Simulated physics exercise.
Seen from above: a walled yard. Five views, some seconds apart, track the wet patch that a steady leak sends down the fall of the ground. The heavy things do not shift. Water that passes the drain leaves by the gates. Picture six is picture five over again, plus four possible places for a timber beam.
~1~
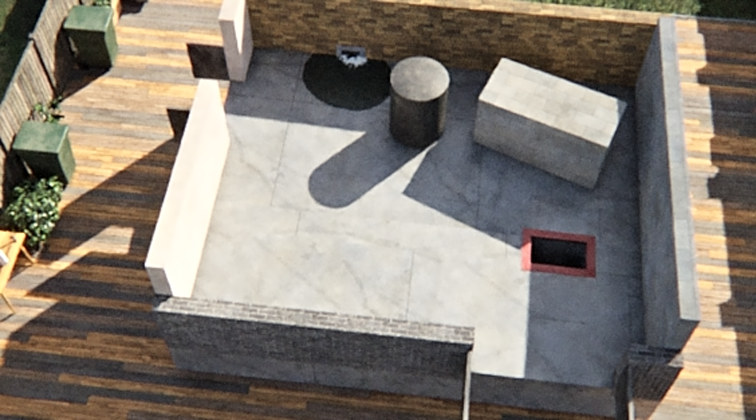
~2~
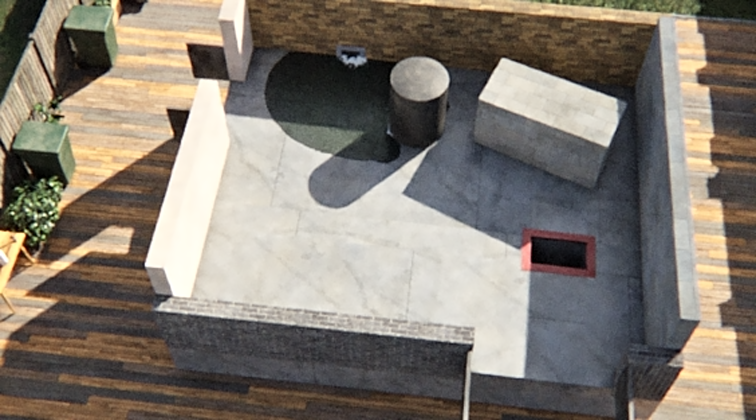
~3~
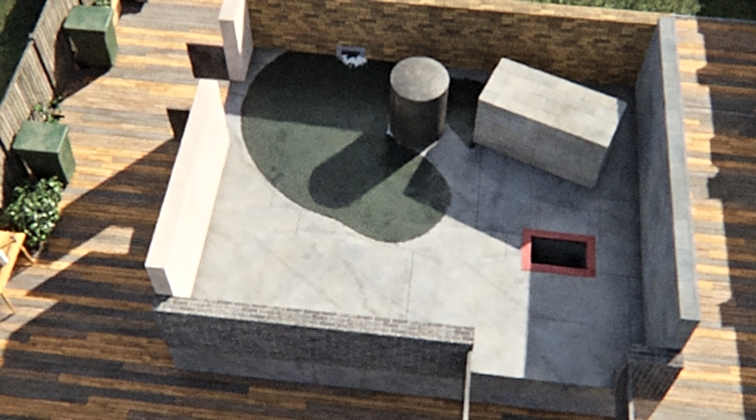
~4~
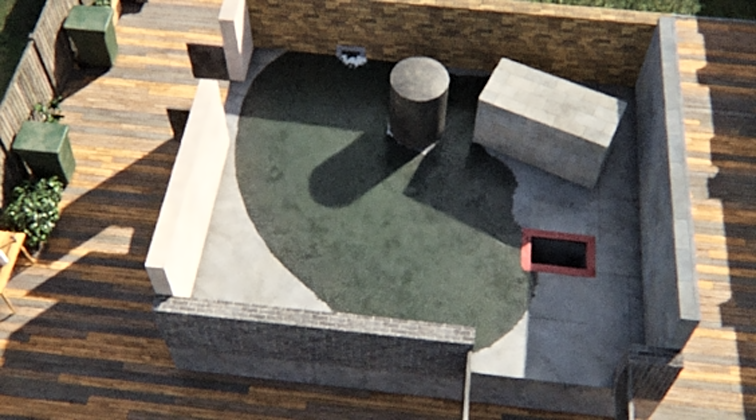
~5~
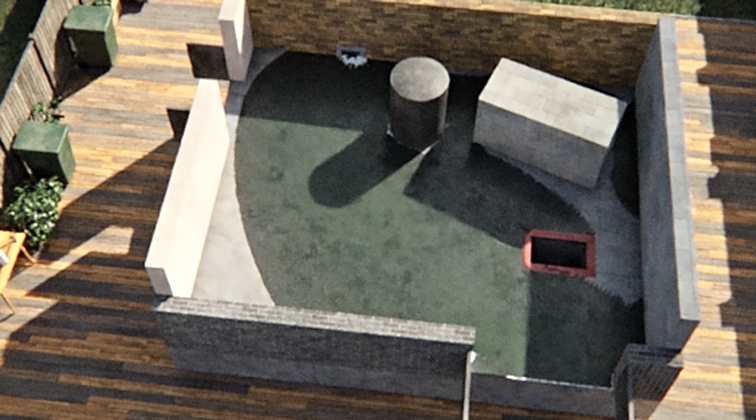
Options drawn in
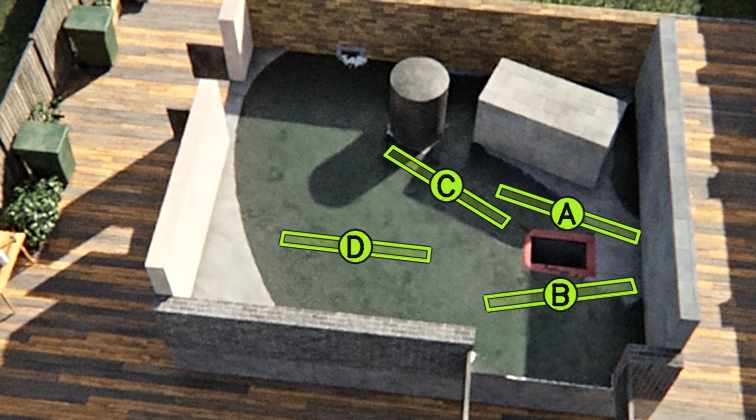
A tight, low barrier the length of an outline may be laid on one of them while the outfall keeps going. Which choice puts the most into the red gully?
I would pick position D.
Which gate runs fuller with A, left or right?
The right one.
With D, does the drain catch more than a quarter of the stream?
Yes.
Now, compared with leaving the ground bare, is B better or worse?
Better.
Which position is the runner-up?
B it is.
In lime, A from (498, 190) to (637, 237); B from (486, 303) to (633, 285); C from (389, 151) to (505, 222); D from (282, 238) to (428, 254).
For position A, about 19 % of the stream goes into the red gully, about 78 % out by the gates.
For position B, about 30 % of the stream goes into the red gully, about 70 % out by the gates.
For position C, about 21 % of the stream goes into the red gully, about 79 % out by the gates.
For position D, about 44 % of the stream goes into the red gully, about 56 % out by the gates.
